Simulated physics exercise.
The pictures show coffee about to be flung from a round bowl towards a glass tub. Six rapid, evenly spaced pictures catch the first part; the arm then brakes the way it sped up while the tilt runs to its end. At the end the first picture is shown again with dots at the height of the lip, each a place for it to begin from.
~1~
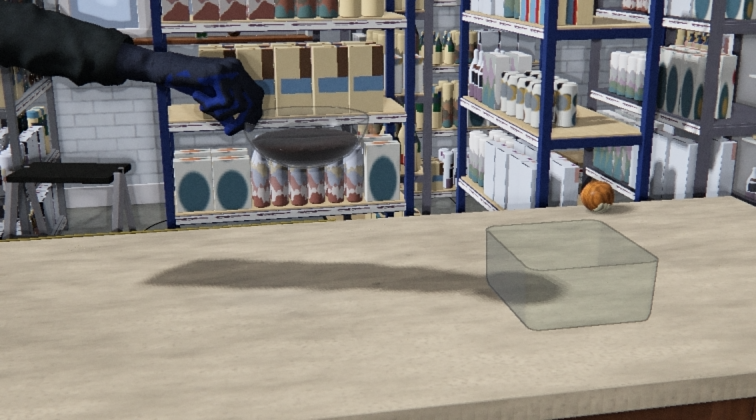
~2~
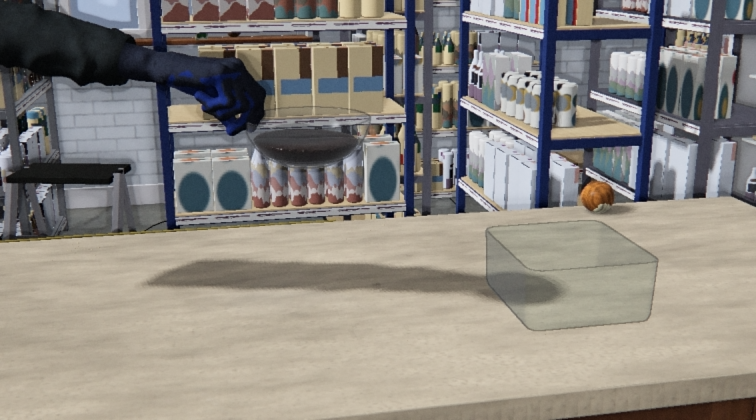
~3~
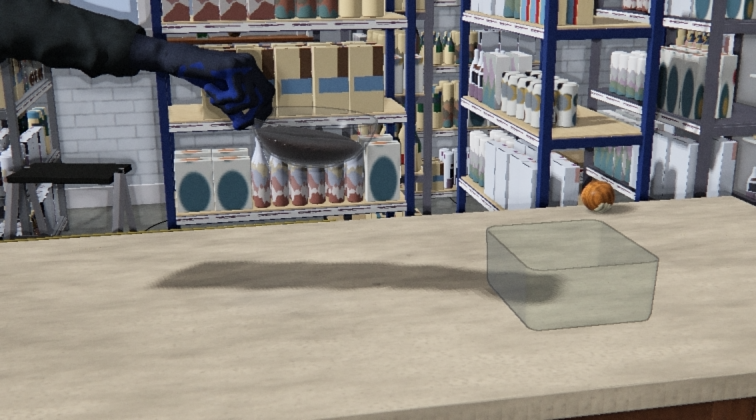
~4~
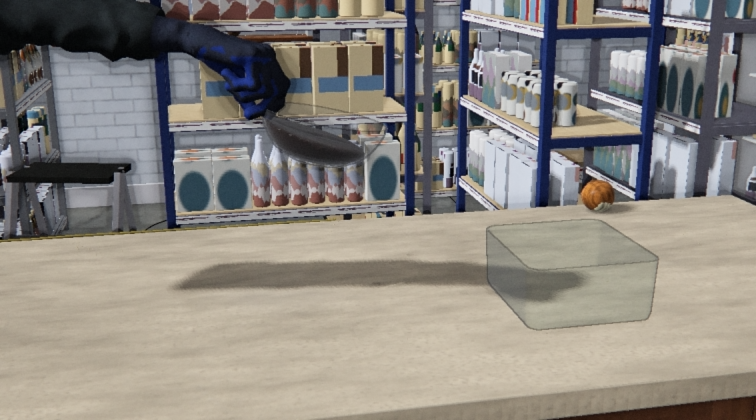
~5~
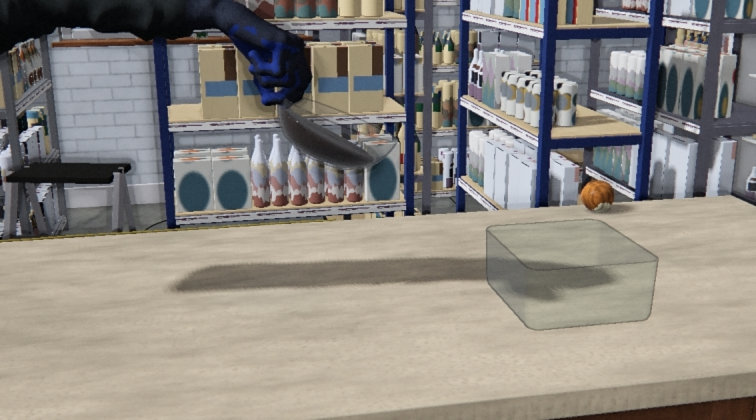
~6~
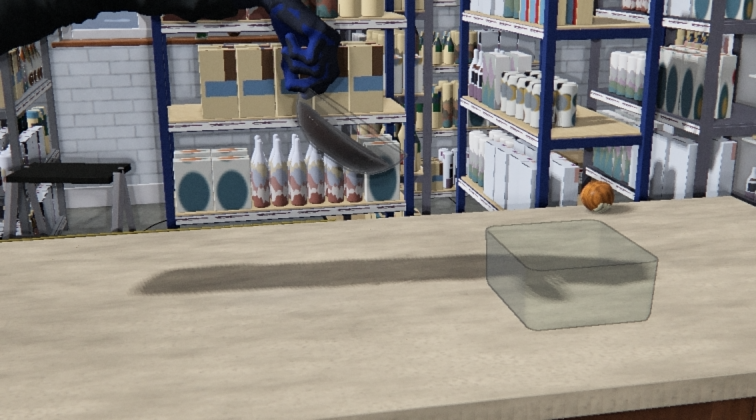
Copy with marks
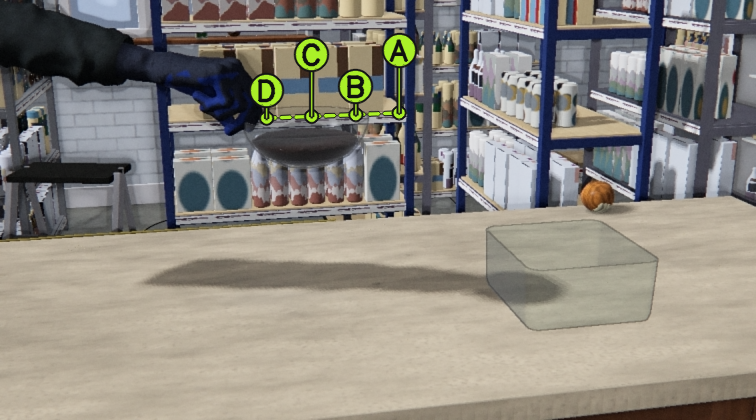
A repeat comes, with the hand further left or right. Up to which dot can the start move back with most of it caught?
Choose A.
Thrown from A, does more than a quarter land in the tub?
Yes, it does.
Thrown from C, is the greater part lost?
Yes, that goes wrong.
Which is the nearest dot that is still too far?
Dot B.
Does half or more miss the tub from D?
Yes, that goes wrong.
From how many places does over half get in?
One.
In lime, A at (399, 112); B at (355, 114); C at (311, 116); D at (266, 118).
With A, about 64 % lands in the tub, 13 % falls short and 23 % goes beside or beyond.
With B, about 10 % lands in the tub, 85 % falls short and 5 % goes beside or beyond.
With C, about 0 % lands in the tub, 98 % falls short.
With D, about 0 % lands in the tub, 100 % falls short.
